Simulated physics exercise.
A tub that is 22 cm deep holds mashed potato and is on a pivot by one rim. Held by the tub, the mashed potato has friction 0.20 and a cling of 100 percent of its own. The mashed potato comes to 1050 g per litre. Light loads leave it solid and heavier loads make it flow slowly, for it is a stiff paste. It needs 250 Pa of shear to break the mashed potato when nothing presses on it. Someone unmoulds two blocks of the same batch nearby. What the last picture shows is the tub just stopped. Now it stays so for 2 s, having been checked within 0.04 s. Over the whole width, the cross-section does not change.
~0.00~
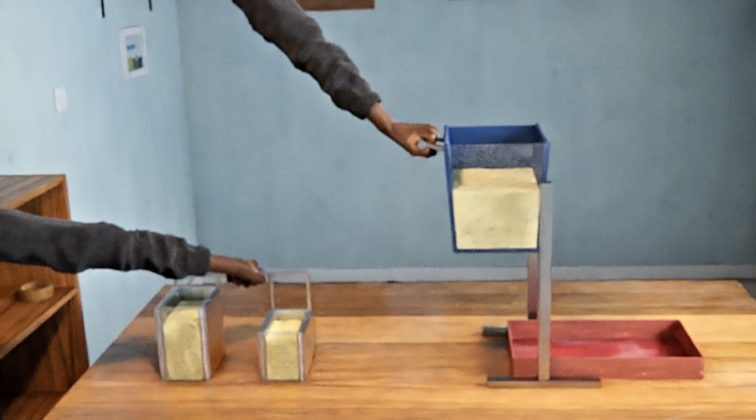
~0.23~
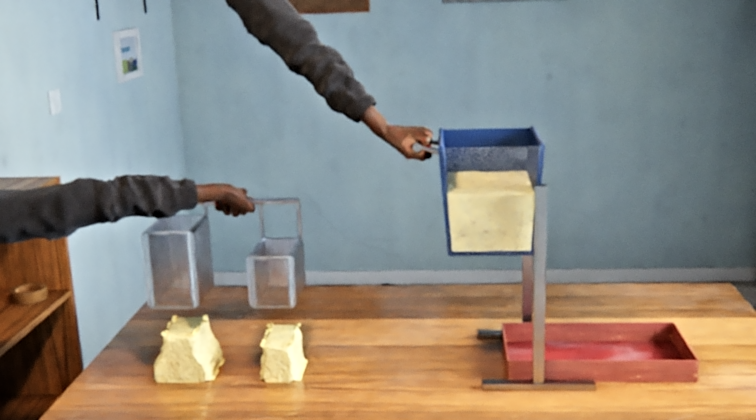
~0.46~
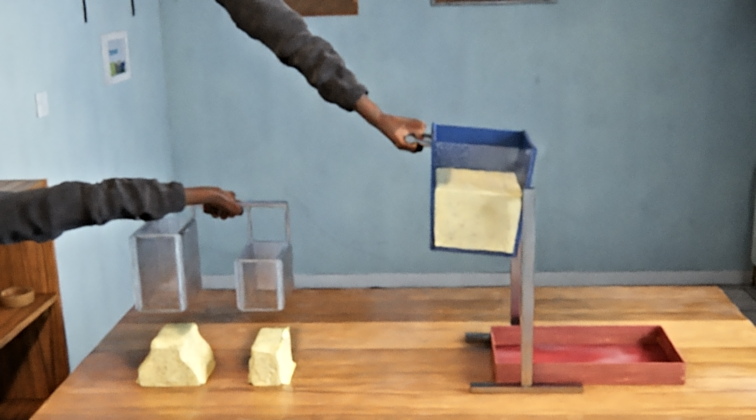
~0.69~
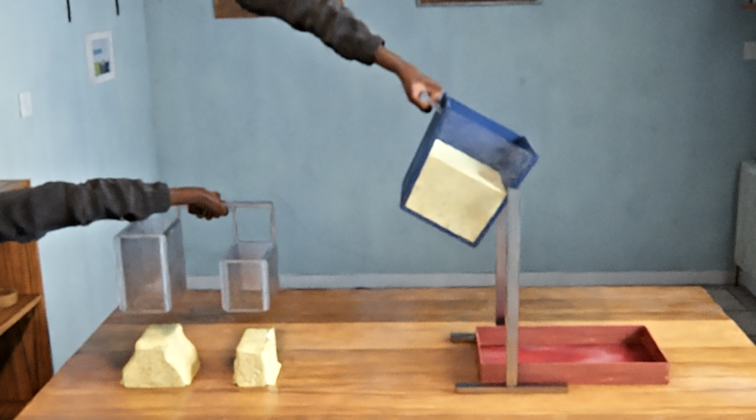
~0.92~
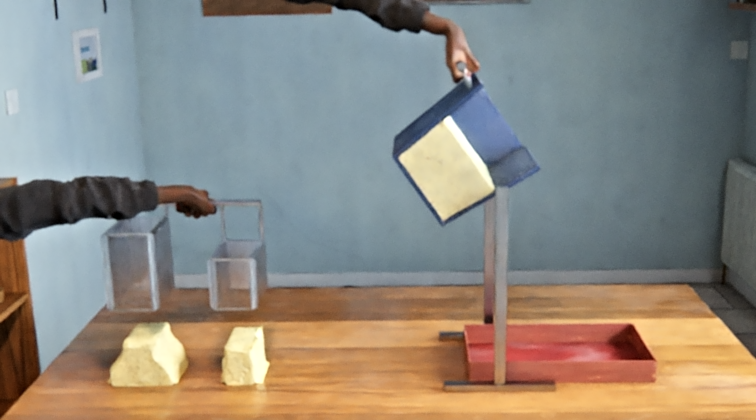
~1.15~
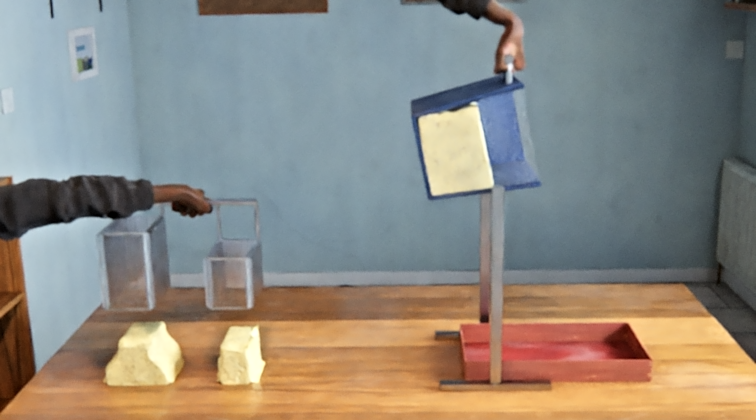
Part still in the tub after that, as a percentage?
Close to 100 %.
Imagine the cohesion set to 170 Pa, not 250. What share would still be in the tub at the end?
I'd say around 100 percent.
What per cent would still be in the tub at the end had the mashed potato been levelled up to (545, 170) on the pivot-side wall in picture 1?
Then roughly 100 %.
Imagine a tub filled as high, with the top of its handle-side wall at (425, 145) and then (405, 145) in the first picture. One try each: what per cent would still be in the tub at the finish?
Remaining, try 1: Approx. 90 %; try 2: Approx. 70 %.
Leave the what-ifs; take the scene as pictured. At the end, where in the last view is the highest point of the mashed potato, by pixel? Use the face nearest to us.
The highest point is near (444, 130) in the last picture.
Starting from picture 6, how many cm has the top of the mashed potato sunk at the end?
4 cm.
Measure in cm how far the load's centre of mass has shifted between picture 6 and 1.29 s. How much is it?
Displacement noted: Approx. 2 cm... about that.
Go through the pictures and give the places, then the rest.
In the first frame, handle-side rim at (448, 145), tilt 0 degrees; top of the mashed potato at (539, 190); blocks stand 14 cm, 9.2 cm (left to right).
In the second frame, handle-side rim at (443, 148), tilt 0 degrees; top of the mashed potato at (533, 193); blocks stand 11 cm, 9.0 cm (left to right).
In the third frame, handle-side rim at (436, 142), tilt 6 degrees; top of the mashed potato at (442, 190); blocks stand 10 cm, 8.9 cm (left to right).
In the fourth frame, handle-side rim at (451, 110), tilt 30 degrees; top of the mashed potato at (434, 156); blocks stand 10 cm, 8.9 cm (left to right).
In the fifth frame, handle-side rim at (483, 89), tilt 56 degrees; top of the mashed potato at (443, 124); blocks stand 10 cm, 8.9 cm (left to right).
In the sixth frame, handle-side rim at (523, 89), tilt 79 degrees; top of the mashed potato at (472, 108); blocks stand 10 cm, 8.9 cm (left to right).
After 1.29 s, the tub is at 79 degrees and holds 100 %.
After 1.46 s, the tub is at 79 degrees and holds 100 %.
After 1.63 s, the tub is at 79 degrees and holds 100 %.
After 1.80 s, the tub is at 79 degrees and holds 100 %.
After 3.15 s, at the end, the tub is at 79 degrees and holds 100 %.
